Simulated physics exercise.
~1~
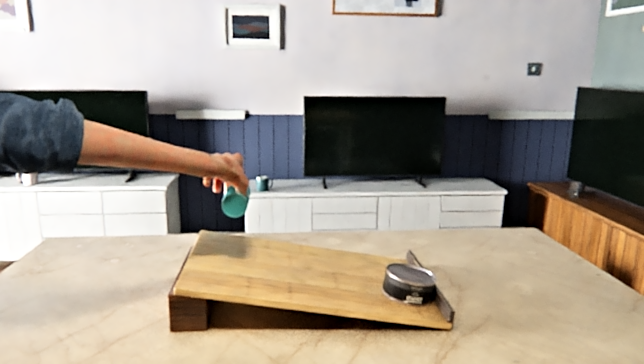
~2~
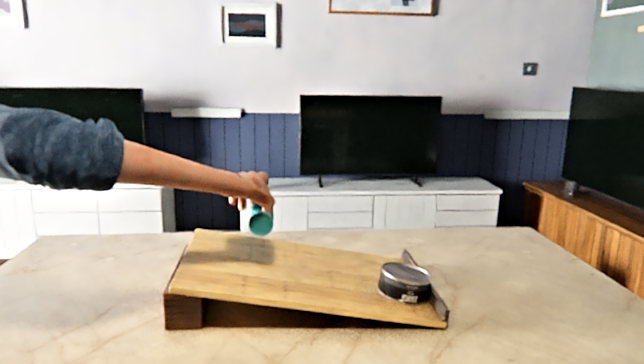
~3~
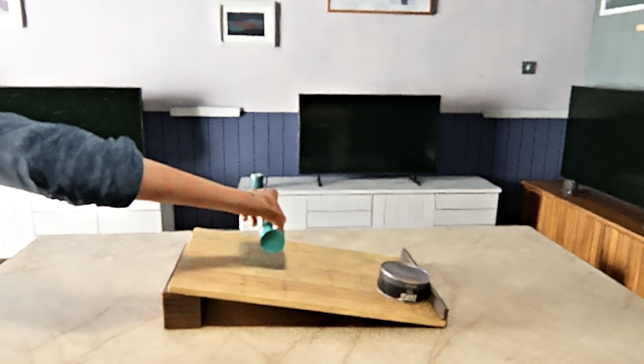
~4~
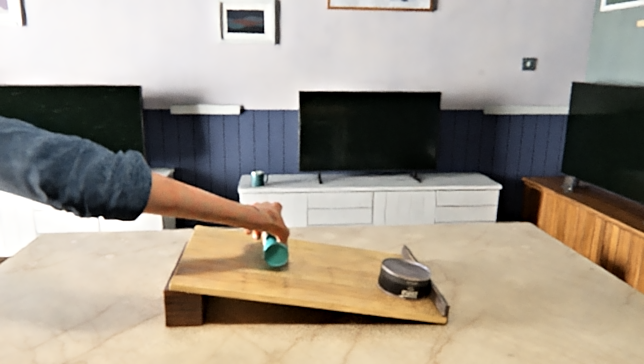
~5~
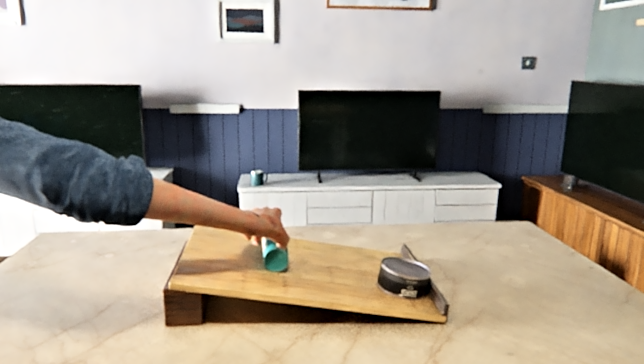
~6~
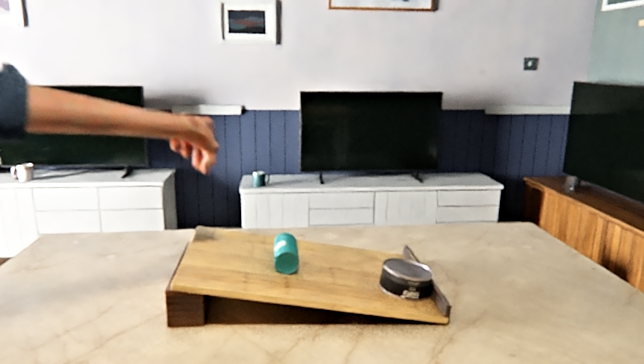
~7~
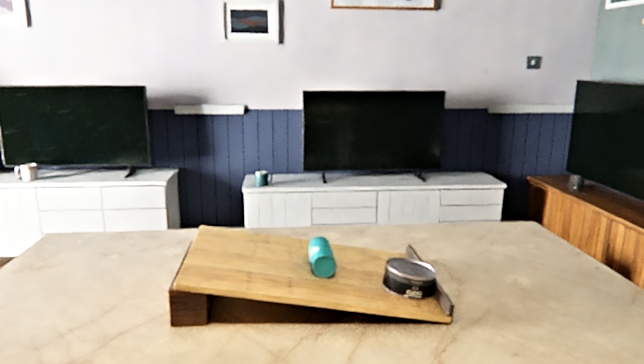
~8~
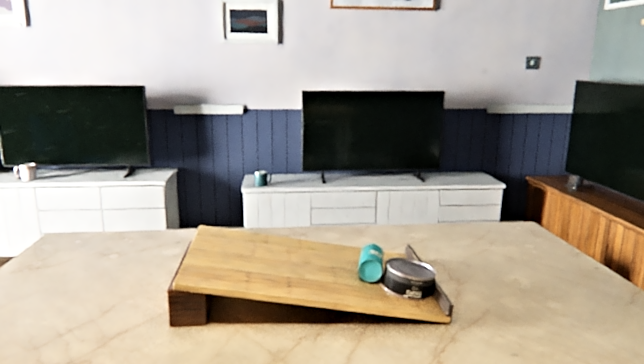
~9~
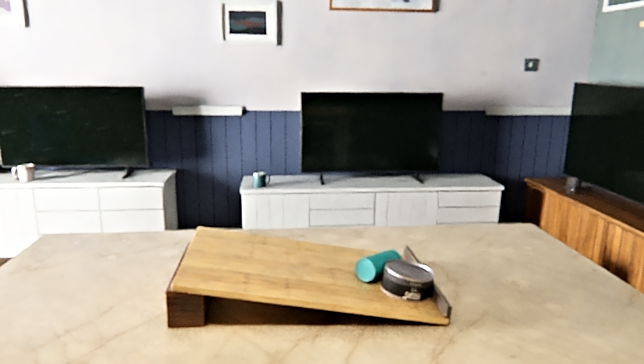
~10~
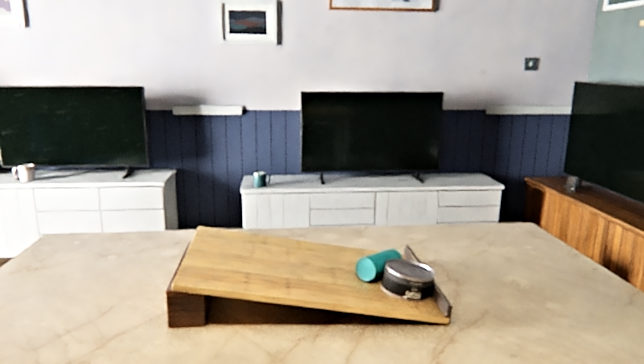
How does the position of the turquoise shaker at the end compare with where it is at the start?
At the start the turquoise shaker is held in a hand above the higher left part of the sloping board. At the end it lies farther right and lower, resting on the board beside the black tub.
